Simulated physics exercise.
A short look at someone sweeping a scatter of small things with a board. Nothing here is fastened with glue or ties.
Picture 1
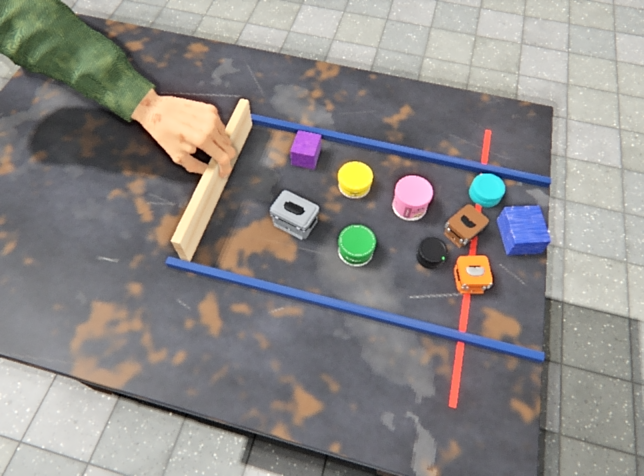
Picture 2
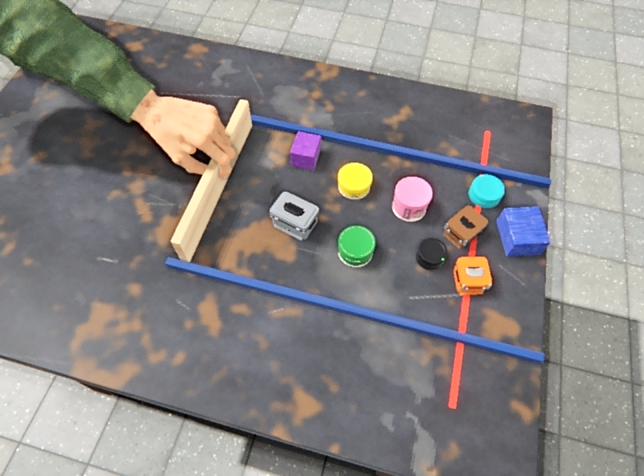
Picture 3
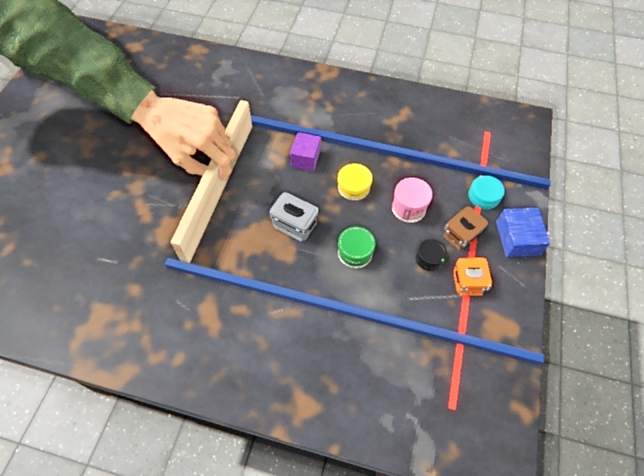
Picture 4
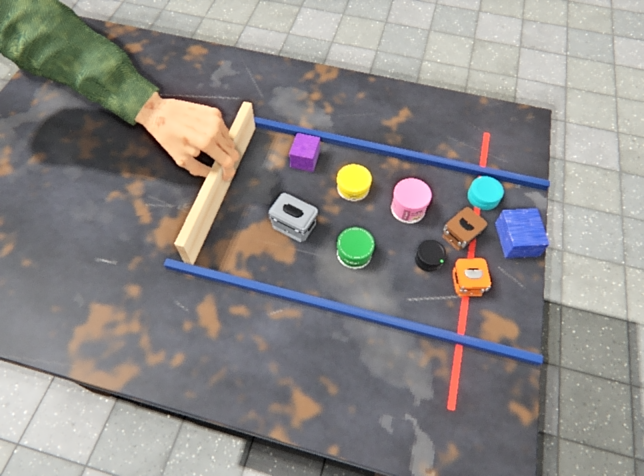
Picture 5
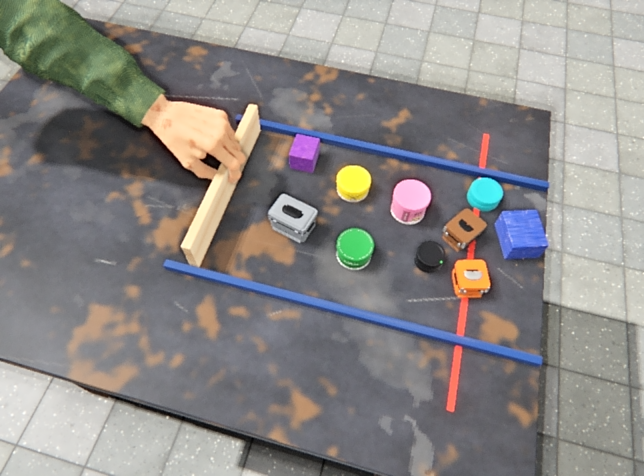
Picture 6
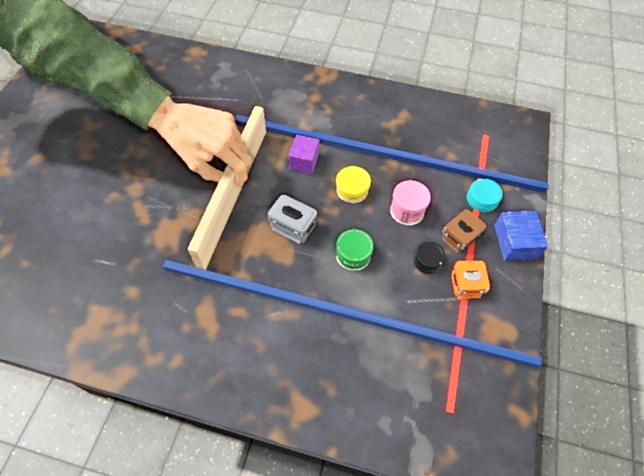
Hand in a green sleeve easing a wooden board slightly right between blue strips, toward small colourful objects that stay still.
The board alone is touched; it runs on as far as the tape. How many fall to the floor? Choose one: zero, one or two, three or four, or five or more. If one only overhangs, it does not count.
One or two.
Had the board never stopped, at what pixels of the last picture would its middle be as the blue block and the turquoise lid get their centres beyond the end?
The middle sits near (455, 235) for the first and near (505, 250) for the other.
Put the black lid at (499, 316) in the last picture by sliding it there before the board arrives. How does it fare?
From that start the object is safe.
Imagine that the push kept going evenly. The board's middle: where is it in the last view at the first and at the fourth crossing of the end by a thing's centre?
Near (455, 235) first, near (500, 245) second.
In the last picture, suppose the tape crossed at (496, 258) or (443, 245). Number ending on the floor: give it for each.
You'd count 3 the first time and 0 the second.
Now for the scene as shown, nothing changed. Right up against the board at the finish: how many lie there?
Total: 4.
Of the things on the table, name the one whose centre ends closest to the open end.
That's the brown case.
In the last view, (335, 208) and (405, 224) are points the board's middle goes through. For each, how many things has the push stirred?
Tally at point one: 4; at point two: 8.
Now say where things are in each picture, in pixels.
The first picture shows blue block (523, 230); turquoise lid (487, 190); orange case (472, 275); board (217, 176); tape (473, 247).
The second picture shows turquoise lid (486, 192); yellow tin (355, 182).
The third picture shows orange case (471, 277); grey case (295, 217).
The fourth picture shows blue block (521, 233); board (220, 179).
The fifth picture shows turquoise lid (485, 195); brown case (463, 231).
The sixth picture shows blue block (520, 236); turquoise lid (484, 196); orange case (469, 280); board (232, 184); tape (471, 252).
Soon after, none off yet; blue block at rest near (520, 236); turquoise lid at rest near (484, 196); orange case at rest near (469, 280).
Then, none off yet; blue block moved a little near (536, 237); turquoise lid at rest near (487, 196); orange case moved about its own width near (505, 305).
At rest, the number that fall off is one or two; fallen, blue block.
